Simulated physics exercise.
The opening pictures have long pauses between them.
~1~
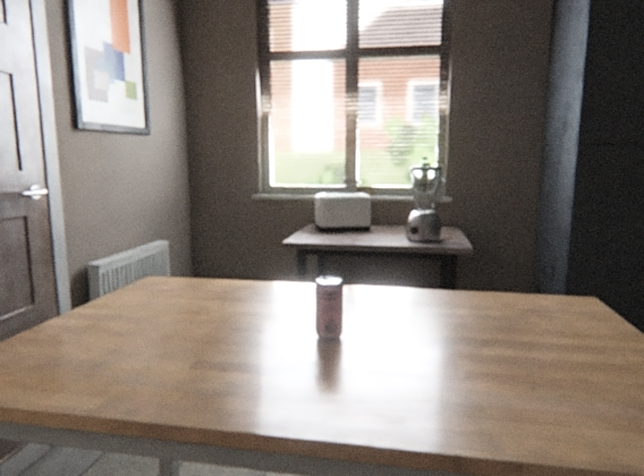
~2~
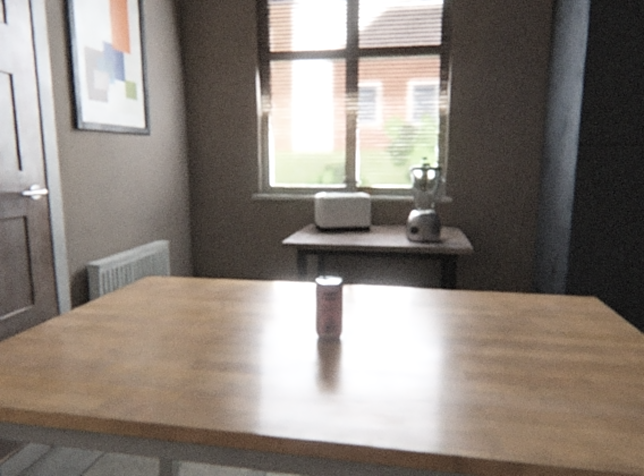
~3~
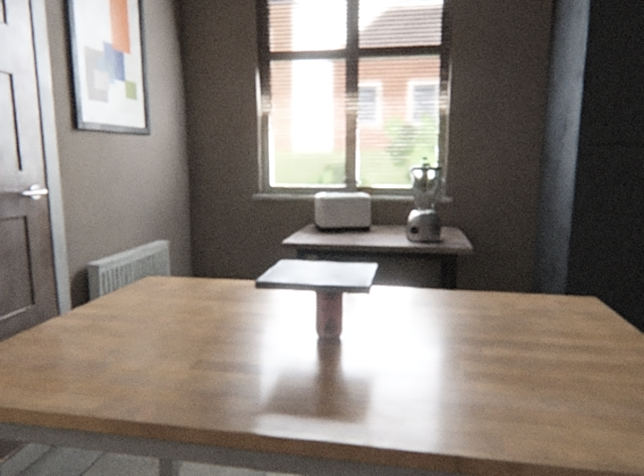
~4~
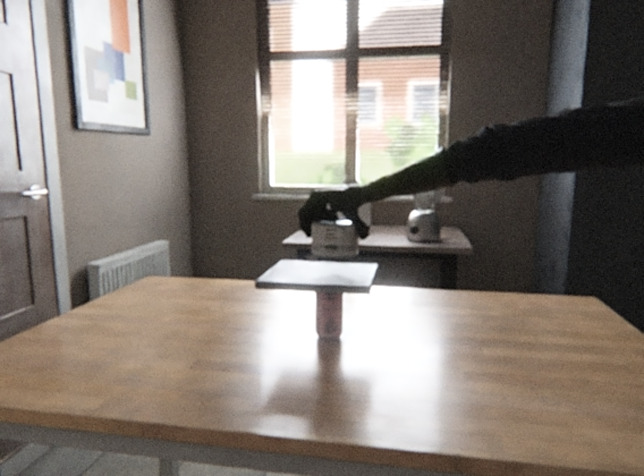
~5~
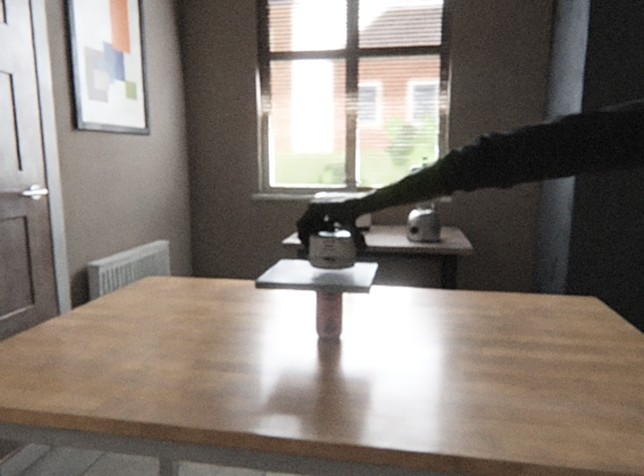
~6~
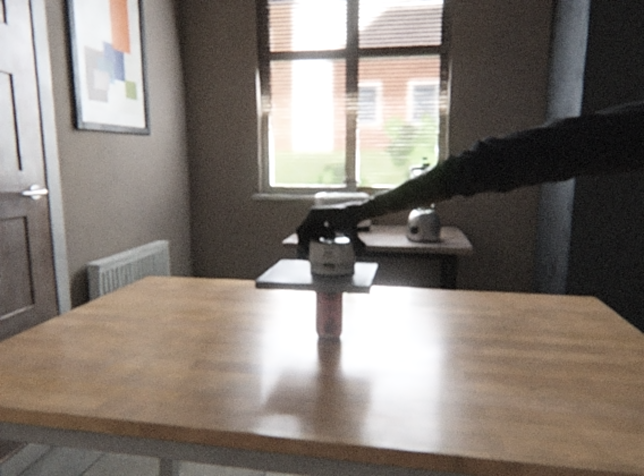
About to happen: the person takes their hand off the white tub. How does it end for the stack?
It will stay intact.
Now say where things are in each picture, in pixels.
In the first picture, the last thing is not in view yet.
In the second picture, the last thing is not in view yet.
In the third picture, the last thing is not in view yet; grey lid (321, 276).
In the fourth picture, still above its spot; white tub (335, 237); grey lid (321, 276).
In the fifth picture, still above its spot; white tub (333, 249); grey lid (321, 276).
In the sixth picture, in place under the hand; white tub (333, 255); grey lid (321, 276).
Then, 0.30 s later than the last frame, all is still.
Then, 0.70 s later than the last frame, white tub resting near (333, 255).
When it is over, all 3 as before. End places, in pixels of the last picture, white tub near (333, 255). The stack stays up.
